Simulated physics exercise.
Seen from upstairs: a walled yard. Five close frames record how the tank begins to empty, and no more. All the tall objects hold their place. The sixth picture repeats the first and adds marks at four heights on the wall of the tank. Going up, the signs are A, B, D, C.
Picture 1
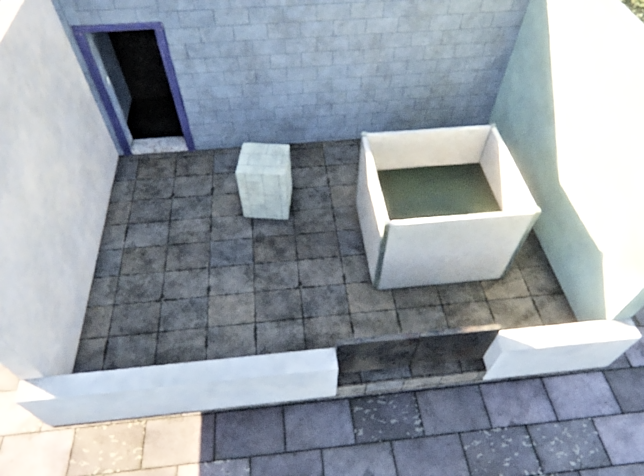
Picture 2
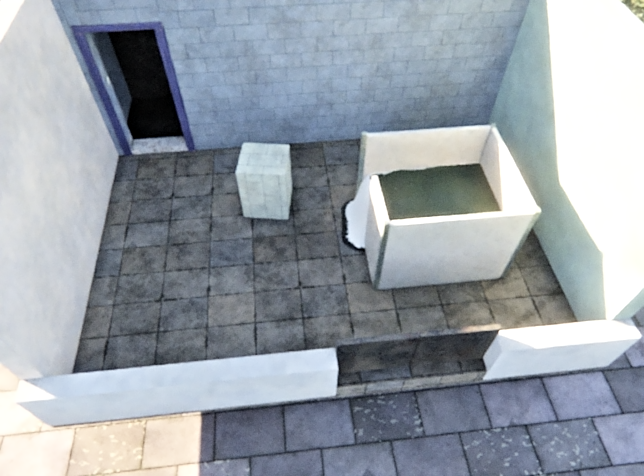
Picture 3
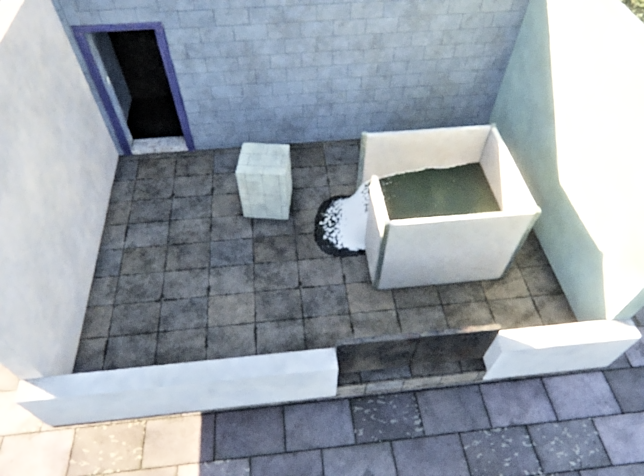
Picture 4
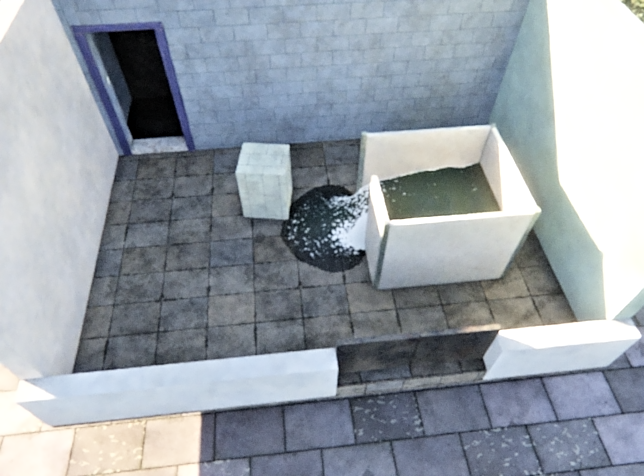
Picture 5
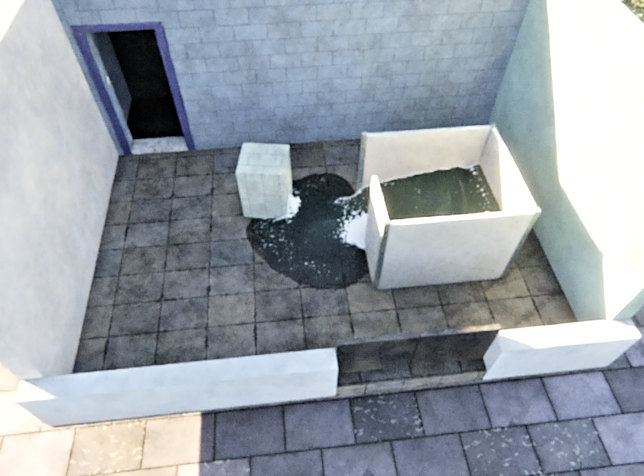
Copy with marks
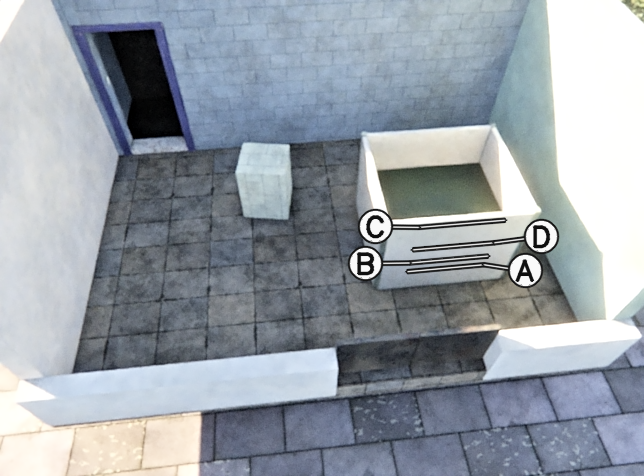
A walled yard paved with dark stone tiles is seen from upstairs, looking down. A blue-framed doorway stands at the back left, a pale block sits near the middle, a white-walled tank of dark green water stands to the right, and a low white wall with a dark gate runs along the front. Water pours from the tank's left side, foaming white, and spreads leftward in a widening dark pool that reaches the block, while the camera stays still.
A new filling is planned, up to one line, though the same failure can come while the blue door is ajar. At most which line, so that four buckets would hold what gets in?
Go for D.
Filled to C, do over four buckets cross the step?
Yes, it does.
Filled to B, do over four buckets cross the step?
No, that is safe.
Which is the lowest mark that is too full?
That would be C.
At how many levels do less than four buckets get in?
Three of them.
In white, A at (445, 268); B at (449, 259); C at (462, 223); D at (453, 246); from the bottom up A, B, D, C.
For mark A, nothing gets over.
For mark B, nothing gets over.
For mark C, about 12 bucketfuls get in.
For mark D, a bucket or two gets in.
